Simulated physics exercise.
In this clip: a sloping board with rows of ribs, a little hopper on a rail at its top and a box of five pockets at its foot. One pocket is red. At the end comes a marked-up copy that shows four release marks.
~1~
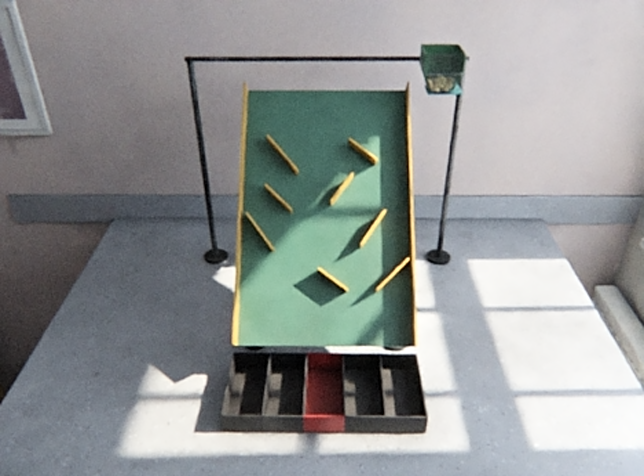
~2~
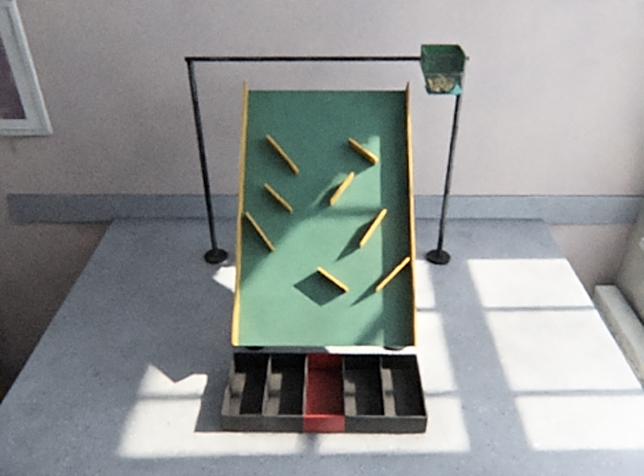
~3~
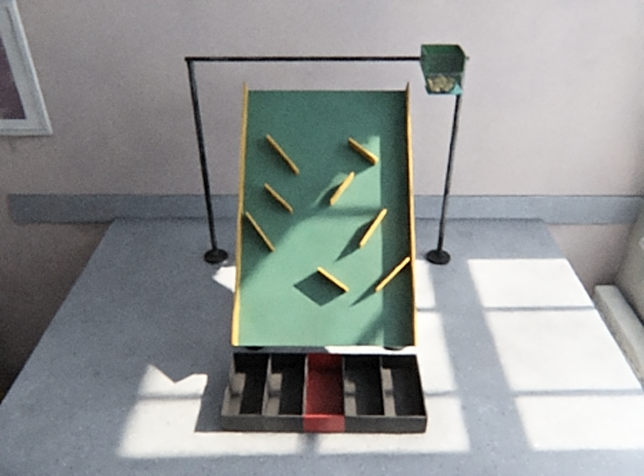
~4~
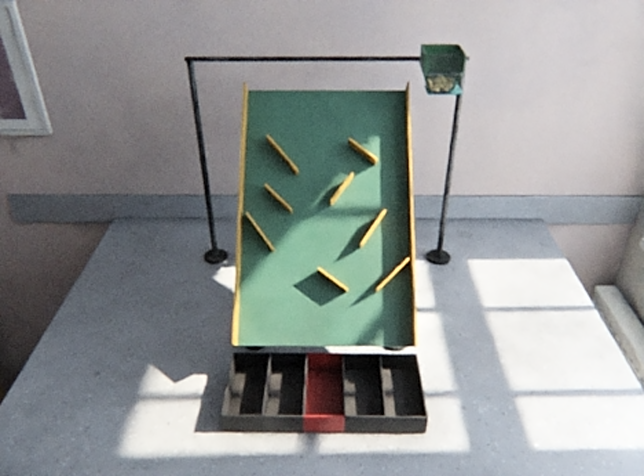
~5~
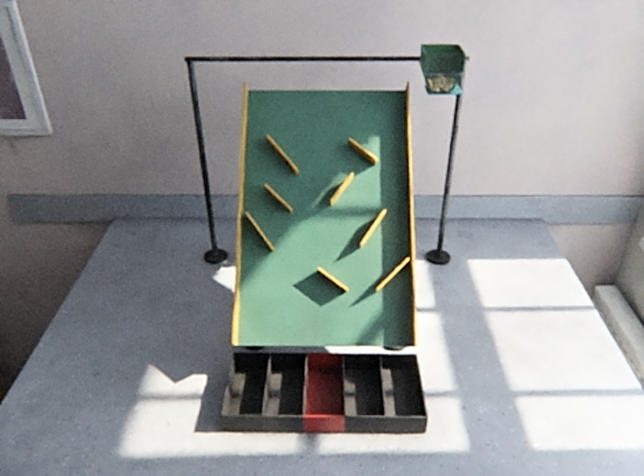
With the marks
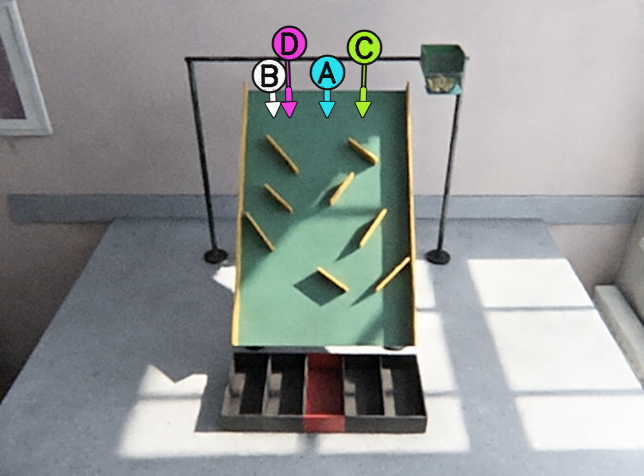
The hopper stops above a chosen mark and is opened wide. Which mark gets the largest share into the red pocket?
Use mark C.
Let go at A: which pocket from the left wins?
The second.
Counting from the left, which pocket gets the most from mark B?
The fifth.
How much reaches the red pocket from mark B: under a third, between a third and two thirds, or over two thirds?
Mark B gives under a third.
On the marked copy, mark A meets the board at (327, 111); mark B meets the board at (273, 111); mark C meets the board at (362, 111); mark D meets the board at (289, 111).
With A, just a few in the red pocket, roughly half in other pockets, roughly half outside the box.
With B, about a tenth in the red pocket, roughly half in other pockets, roughly a third outside the box.
With C, roughly two thirds in the red pocket, about a tenth in other pockets, about a tenth held on the board, about a tenth outside the box.
With D, not one piece in the red pocket, the larger part in other pockets, roughly a quarter outside the box.
